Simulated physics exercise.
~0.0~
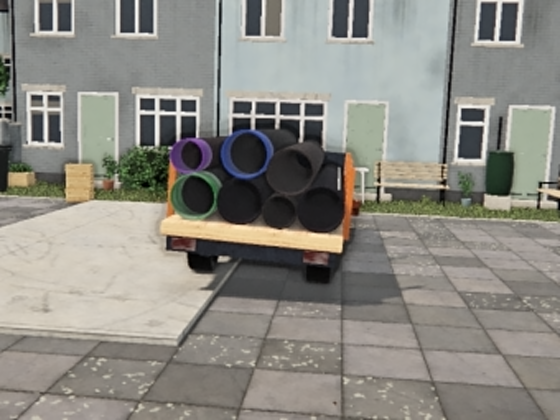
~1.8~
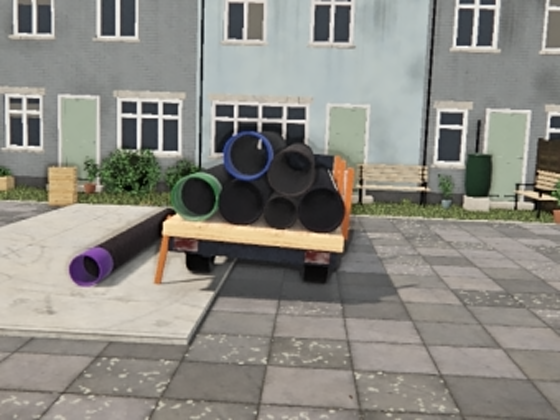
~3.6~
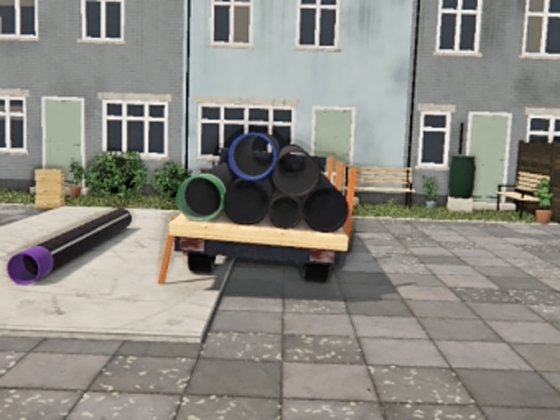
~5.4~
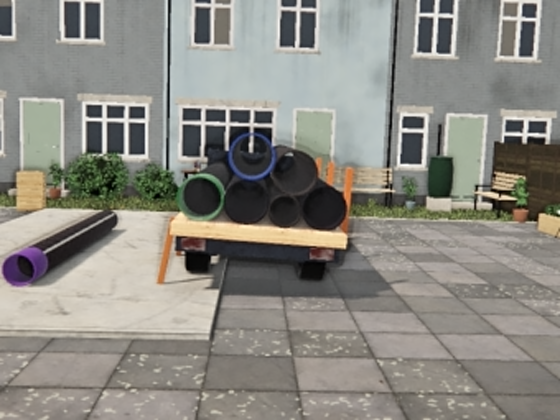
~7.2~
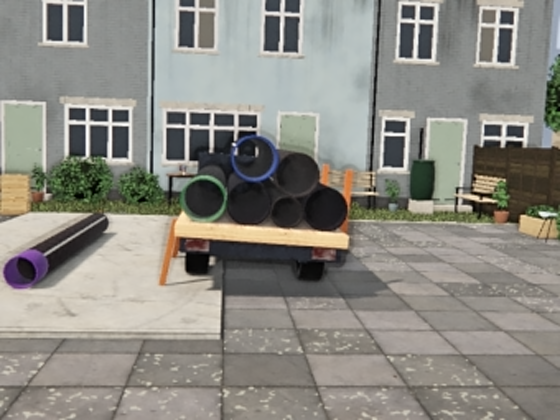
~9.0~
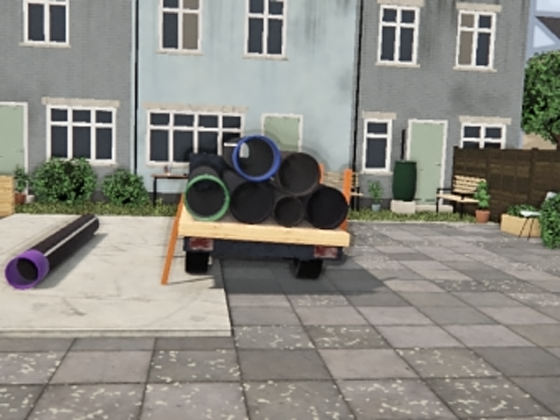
In a paved yard before a row of grey and pale blue terraced houses, a low trailer is seen from behind, with the view drifting slowly sideways. Seven dark, hollow pipes are stacked end-on on its pale wooden deck, a purple-rimmed one at upper left, a blue-rimmed one beside it and a green-rimmed one below. The orange posts on the left swing down, and the purple pipe drops off that side. It rolls left across the pale slab and comes to rest there. The blue, green and other dark pipes stay stacked on the deck.
